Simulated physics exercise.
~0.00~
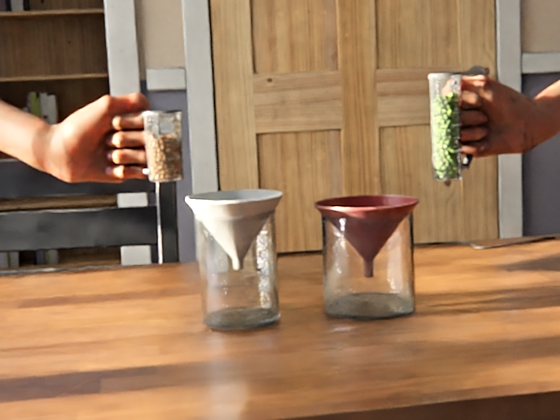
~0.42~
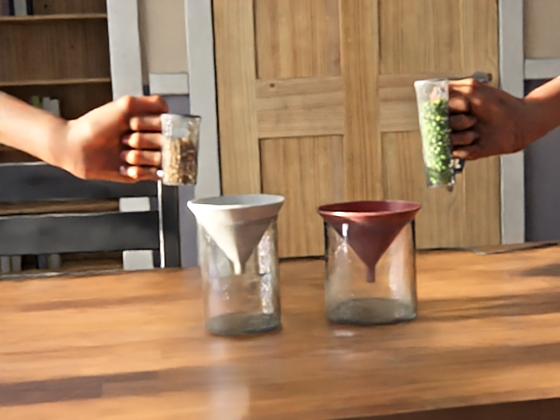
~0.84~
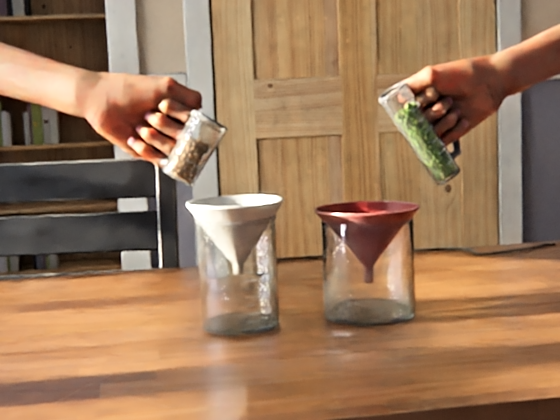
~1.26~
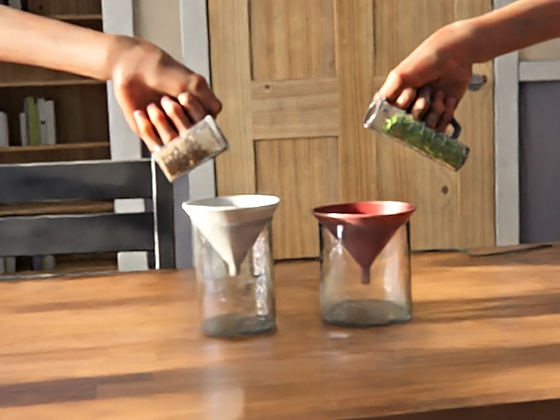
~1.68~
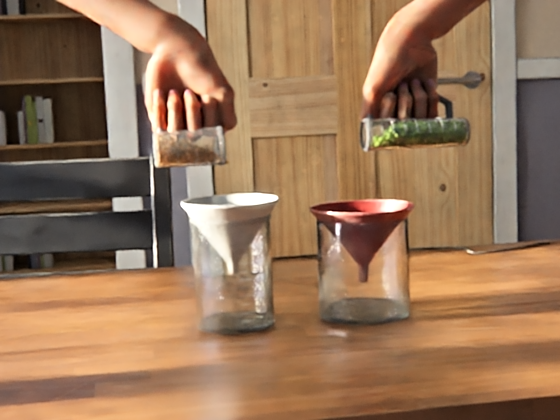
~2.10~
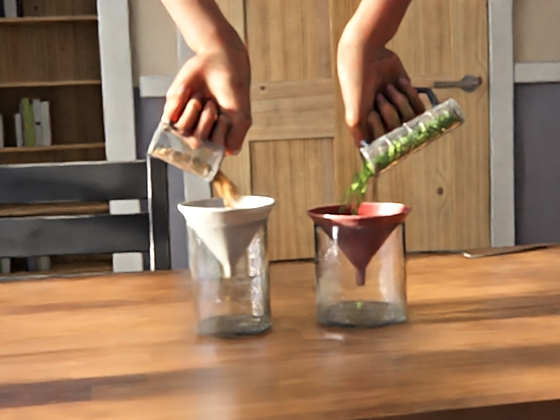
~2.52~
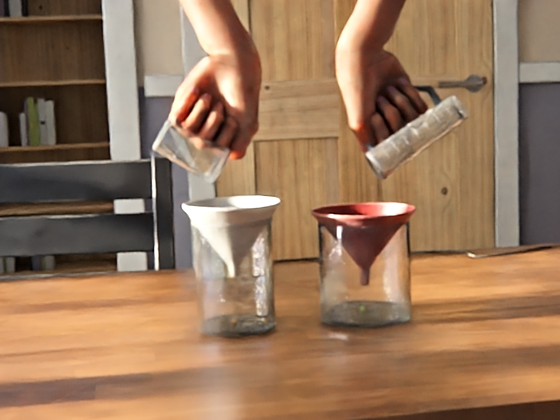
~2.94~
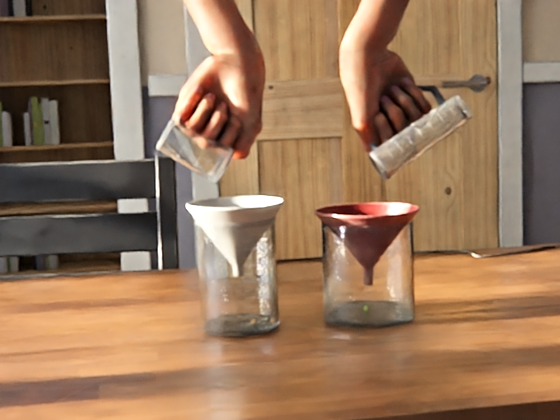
Two hands bring small glass cups, one of brownish grains and one of green pieces, inward over a white funnel and a red funnel set in glass jars, then tip them until both cups are empty, leaving the jars below looking nearly empty.
